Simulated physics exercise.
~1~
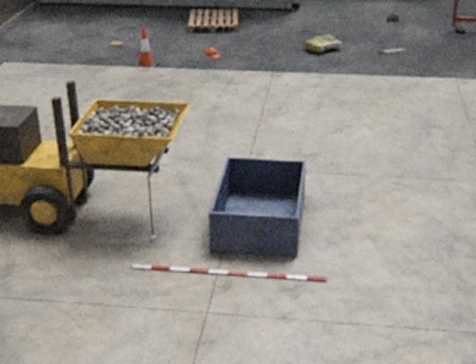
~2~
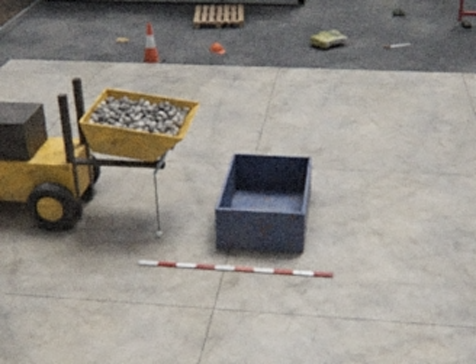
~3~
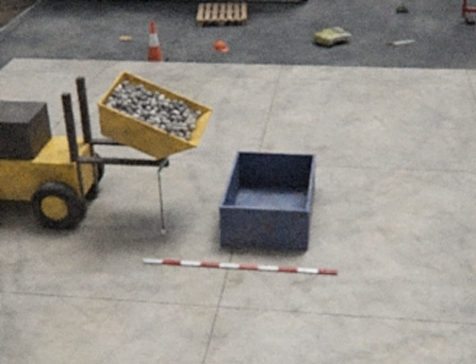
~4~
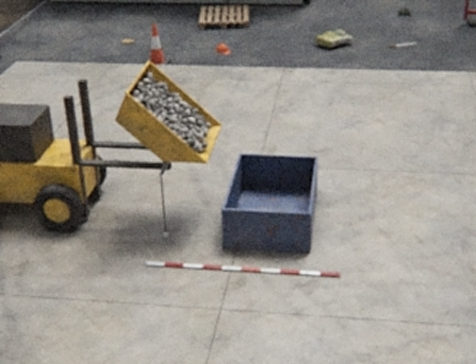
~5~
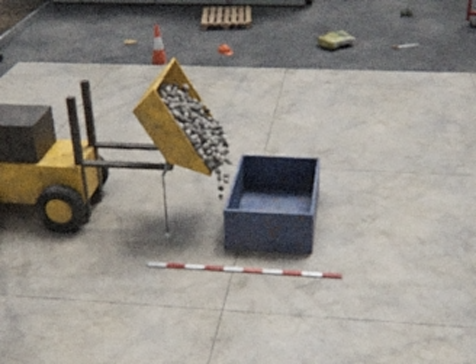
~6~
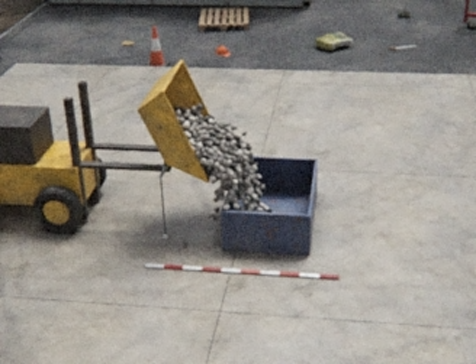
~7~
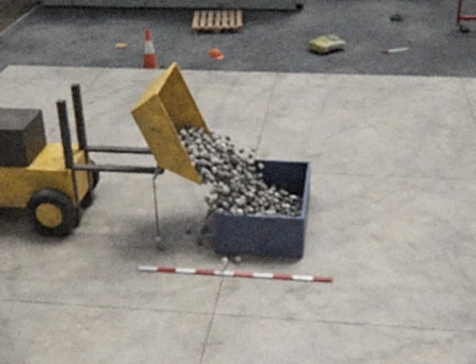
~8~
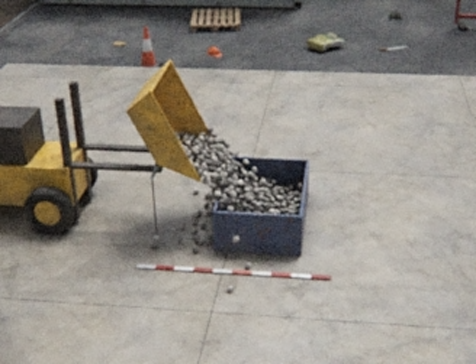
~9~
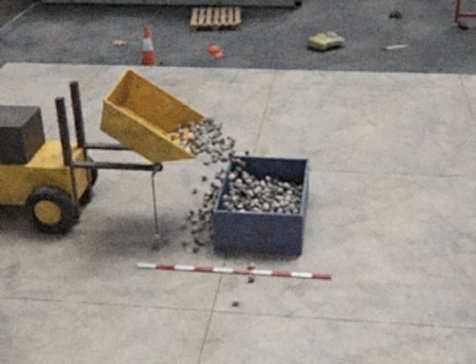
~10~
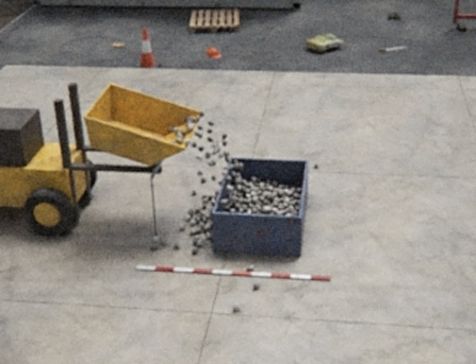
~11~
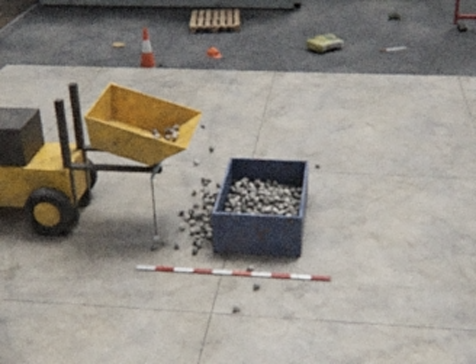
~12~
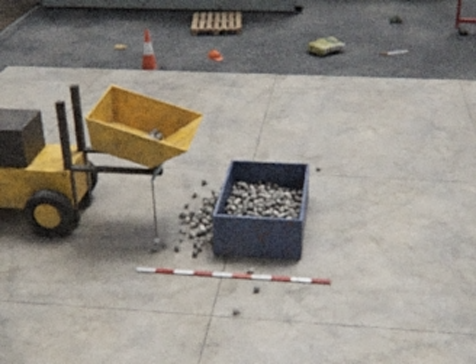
On a concrete floor, a yellow truck's skip tips stones mostly into a blue bin.
